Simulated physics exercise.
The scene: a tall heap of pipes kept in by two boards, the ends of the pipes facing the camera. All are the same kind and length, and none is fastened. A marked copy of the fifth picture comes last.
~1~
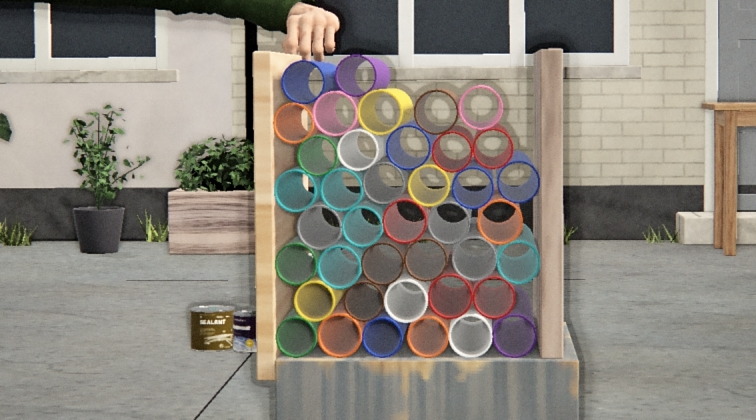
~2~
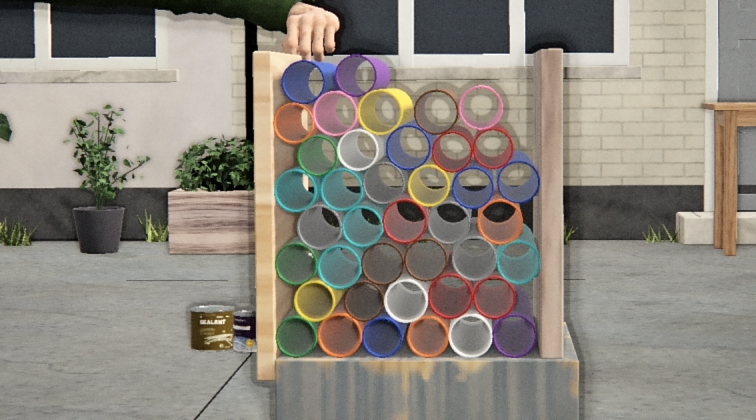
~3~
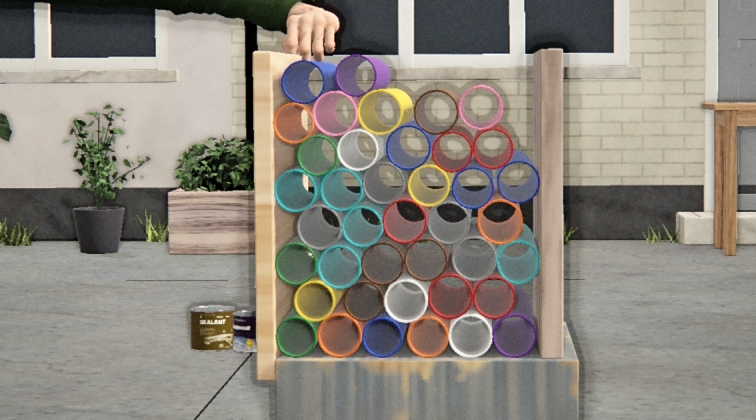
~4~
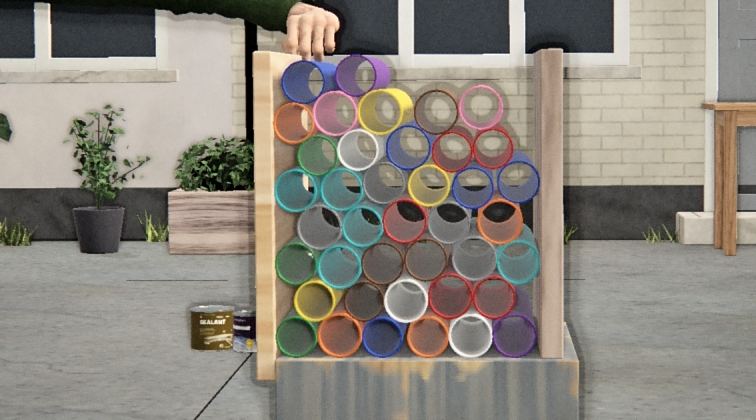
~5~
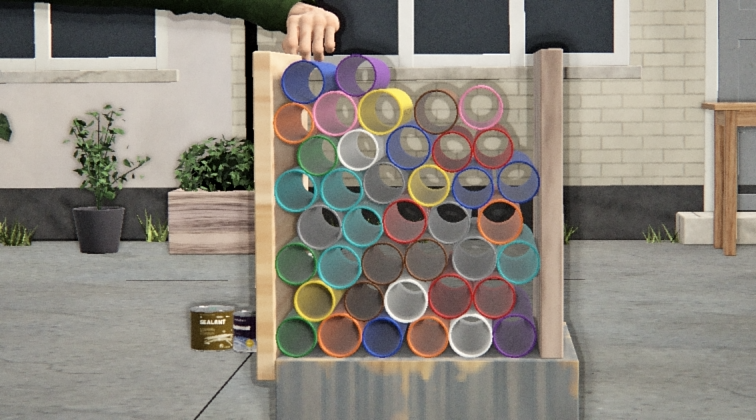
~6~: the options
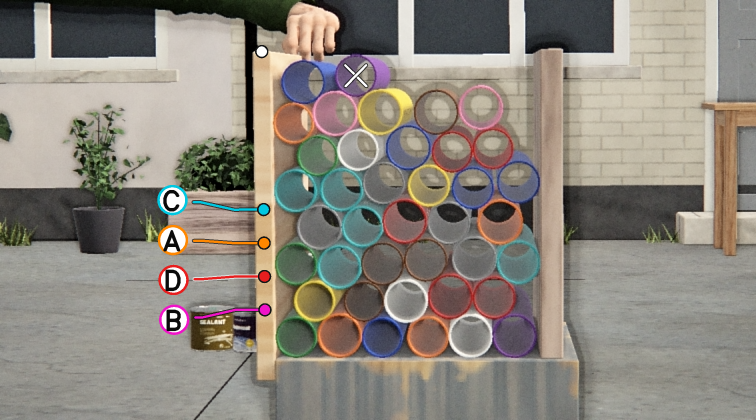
In a paved yard beside a pale brick wall, a tall heap of colourful open-ended pipes sits stacked between two upright wooden boards. A hand reaches in from above and rests near the blue pipe at the top left, and neither it nor the heap visibly moves throughout.
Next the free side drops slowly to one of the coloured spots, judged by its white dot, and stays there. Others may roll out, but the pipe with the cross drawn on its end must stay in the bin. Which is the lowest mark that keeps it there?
Down to C.
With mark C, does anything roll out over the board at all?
Yes, at C.
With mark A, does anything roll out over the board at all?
Yes.
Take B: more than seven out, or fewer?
At B, more than seven.
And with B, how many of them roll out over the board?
At B the number is eleven.
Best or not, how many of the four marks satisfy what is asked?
One of the four.
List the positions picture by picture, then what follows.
In the first frame, a purple pipe (514, 336); a turquoise pipe (339, 267); a grey pipe (319, 227).
In the second frame, a grey pipe (319, 227); a turquoise pipe (295, 191).
In the third frame, a green pipe (318, 156); an orange pipe (293, 124).
In the fourth frame, a red pipe (493, 148); side board (284, 205).
In the fifth frame, a green pipe (296, 337); a purple pipe (514, 336); a turquoise pipe (339, 267).
On the marked copy, A at (264, 243); B at (265, 310); C at (264, 210); D at (265, 276); the cross at (355, 75); the white dot at (262, 51).
Following C. Soon after the start, top of the board (273, 121).
Later, top of the board (274, 200).
In the end, top of the board (274, 209), two out over the board, the crossed one still inside.
As for the rest, A lets the crossed one out; B lets the crossed one out; D lets the crossed one out.
